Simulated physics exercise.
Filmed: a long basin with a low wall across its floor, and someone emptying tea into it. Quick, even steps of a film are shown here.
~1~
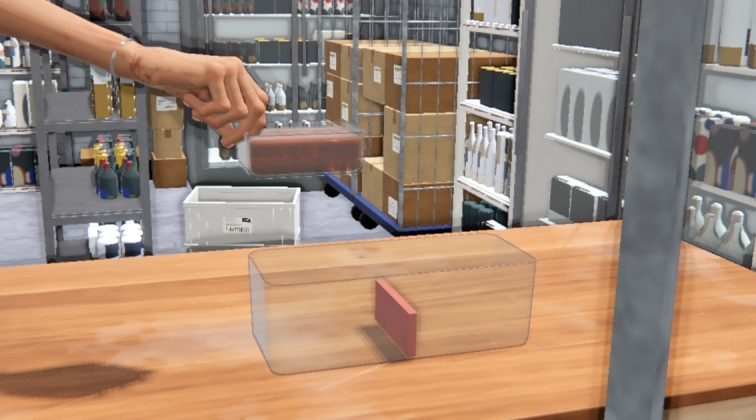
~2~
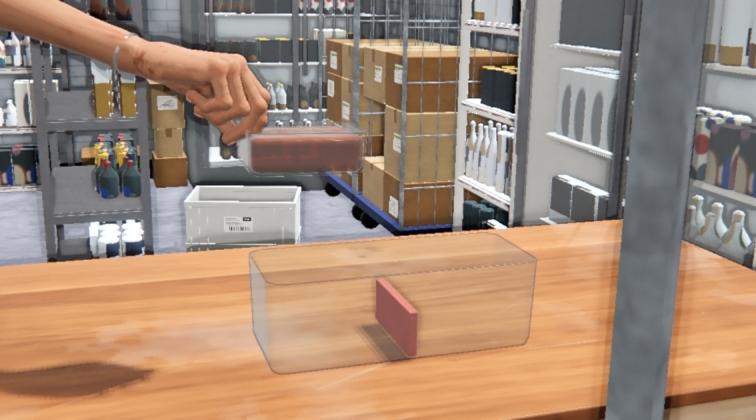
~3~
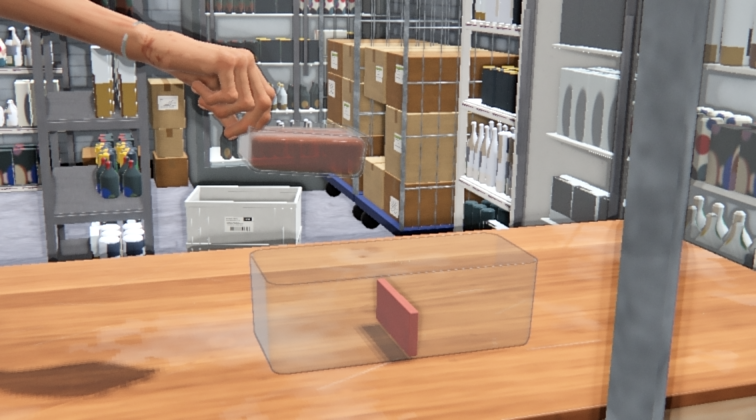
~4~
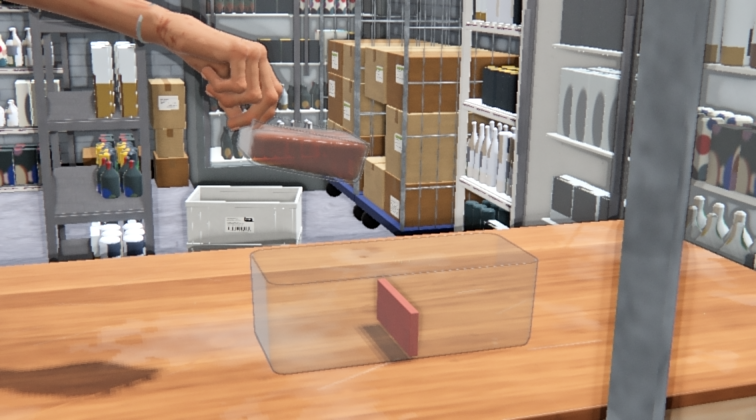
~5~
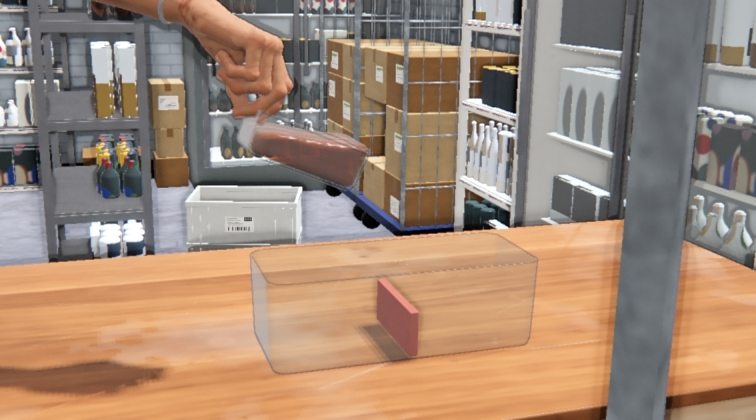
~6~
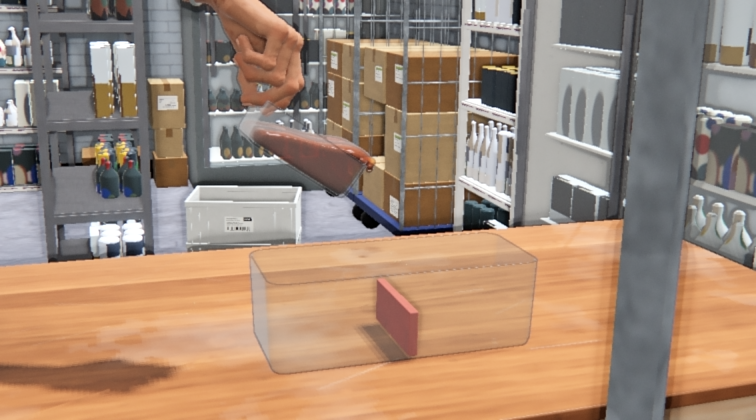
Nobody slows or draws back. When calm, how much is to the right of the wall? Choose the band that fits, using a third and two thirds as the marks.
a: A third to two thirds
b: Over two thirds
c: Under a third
A third to two thirds (a).
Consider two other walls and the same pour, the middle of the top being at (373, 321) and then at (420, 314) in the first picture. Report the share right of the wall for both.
The first position gives around 70 percent, the second around 15 percent.
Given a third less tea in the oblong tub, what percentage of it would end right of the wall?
That share would be some 20 parts in a hundred.
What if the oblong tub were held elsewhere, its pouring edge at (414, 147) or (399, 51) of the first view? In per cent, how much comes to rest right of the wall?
It comes to 85 % the first time and 75 % the second.
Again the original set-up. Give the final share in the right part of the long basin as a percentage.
Some 50 per cent.
A moment on, the oblong tub is tipped on its side and 6 per cent is still to pour, 16 is left of the wall and 32 right of it.
Next, the oblong tub is tipped right over and 1 per cent is still to pour, 44 is left of the wall and 48 right of it.
Then the oblong tub is tipped right over and 0 per cent is still to pour, 46 is left of the wall and 47 right of it.
Later the oblong tub is tipped right over and 0 per cent is still to pour, 47 is left of the wall and 48 right of it.
Finally, 47 per cent lies left of the wall, 48 right of it and 5 outside.
